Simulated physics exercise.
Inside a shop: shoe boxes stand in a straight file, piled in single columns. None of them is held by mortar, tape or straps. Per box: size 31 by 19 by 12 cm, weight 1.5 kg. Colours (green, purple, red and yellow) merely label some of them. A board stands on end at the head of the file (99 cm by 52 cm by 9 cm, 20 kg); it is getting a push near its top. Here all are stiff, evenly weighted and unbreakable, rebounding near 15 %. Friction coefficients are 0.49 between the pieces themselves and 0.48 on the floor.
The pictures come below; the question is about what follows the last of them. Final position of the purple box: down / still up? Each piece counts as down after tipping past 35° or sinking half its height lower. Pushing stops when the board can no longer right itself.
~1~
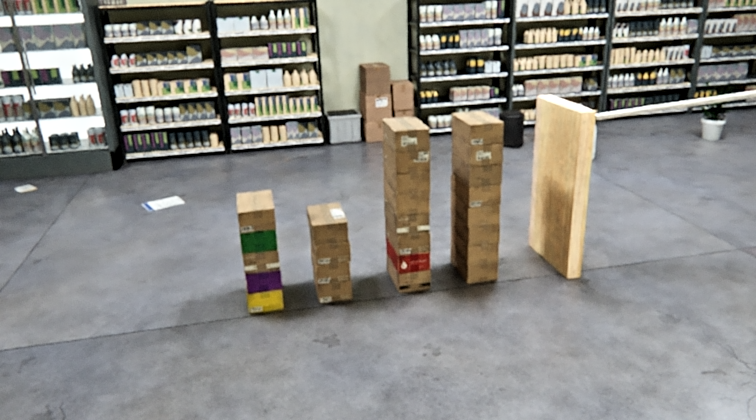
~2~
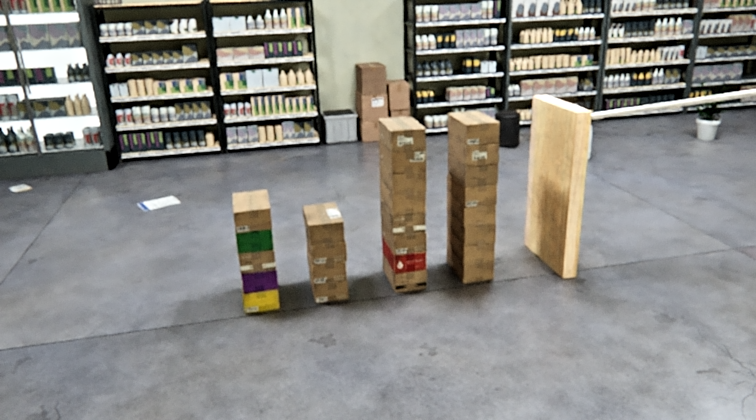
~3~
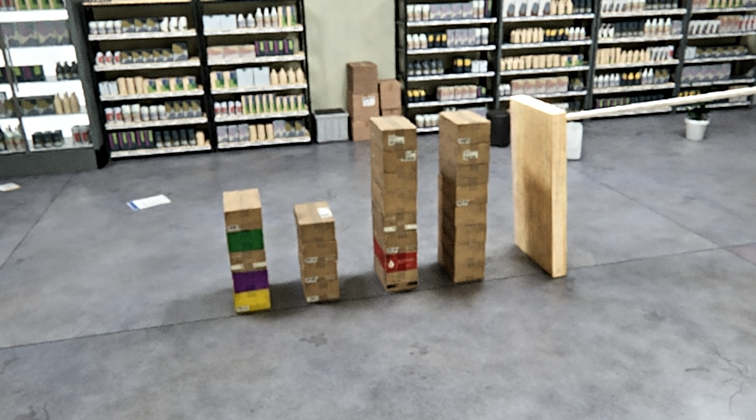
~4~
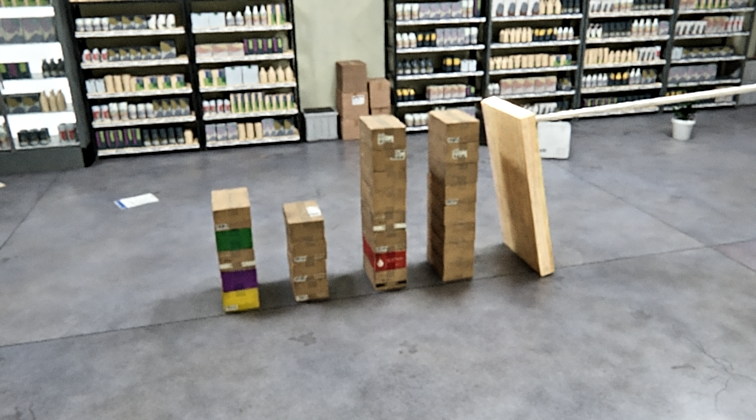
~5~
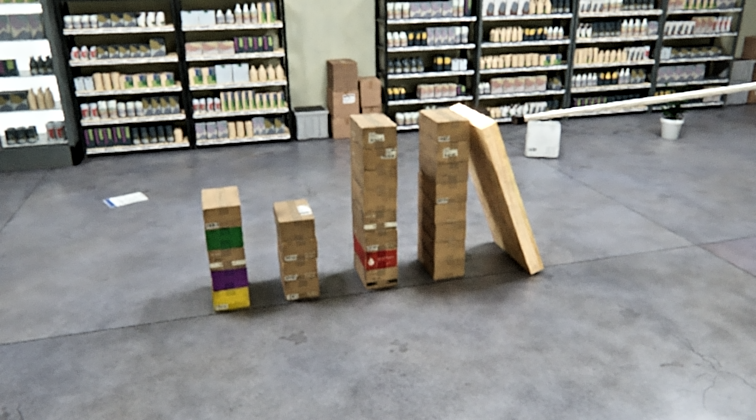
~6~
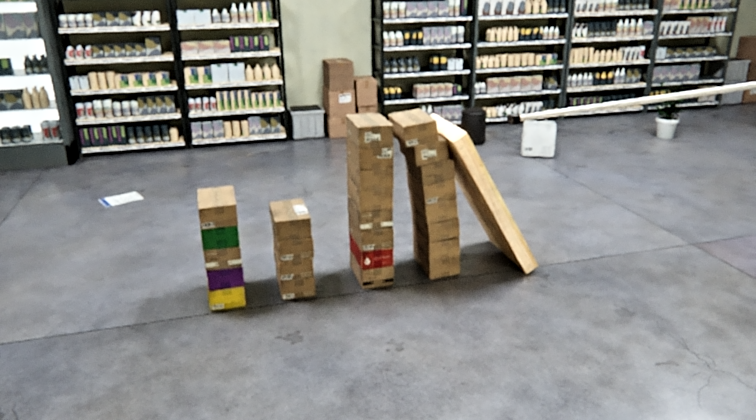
Down.
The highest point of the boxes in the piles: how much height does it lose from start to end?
Around 38 centimetres.
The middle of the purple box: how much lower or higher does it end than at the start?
About 8 cm lower.
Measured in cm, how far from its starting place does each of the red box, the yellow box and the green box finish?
The red one ends 25 cm from its start, the yellow one 10 cm and the green one 60 cm.
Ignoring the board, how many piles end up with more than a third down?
The total is 4.
Then, 0.27 s past the last view, board 45° from upright; none of the 25 boxes down, 13 disturbed; purple box unmoved; red box 6° from how it stood.
Then, 0.55 s past the last view, board 55° from upright; 10 of the 25 boxes down; purple box unmoved; red box 33° from how it stood.
Then, 0.89 s past the last view, board 66° from upright; 16 of the 25 boxes down; purple box 12° from how it stood; red box 56° from how it stood, 7 cm lower.
Then, 1.35 s past the last view, board 66° from upright; 25 of the 25 boxes down; purple box 52° from how it stood, 44 mm lower; red box 57° from how it stood, 7 cm lower.
In the end, board 66° from upright; 25 of the 25 boxes down; purple box on its side; red box 56° from how it stood, 7 cm lower; green box 49° from how it stood, 22 cm lower. From the last view, middles, purple box near (166, 288), red box near (332, 263).
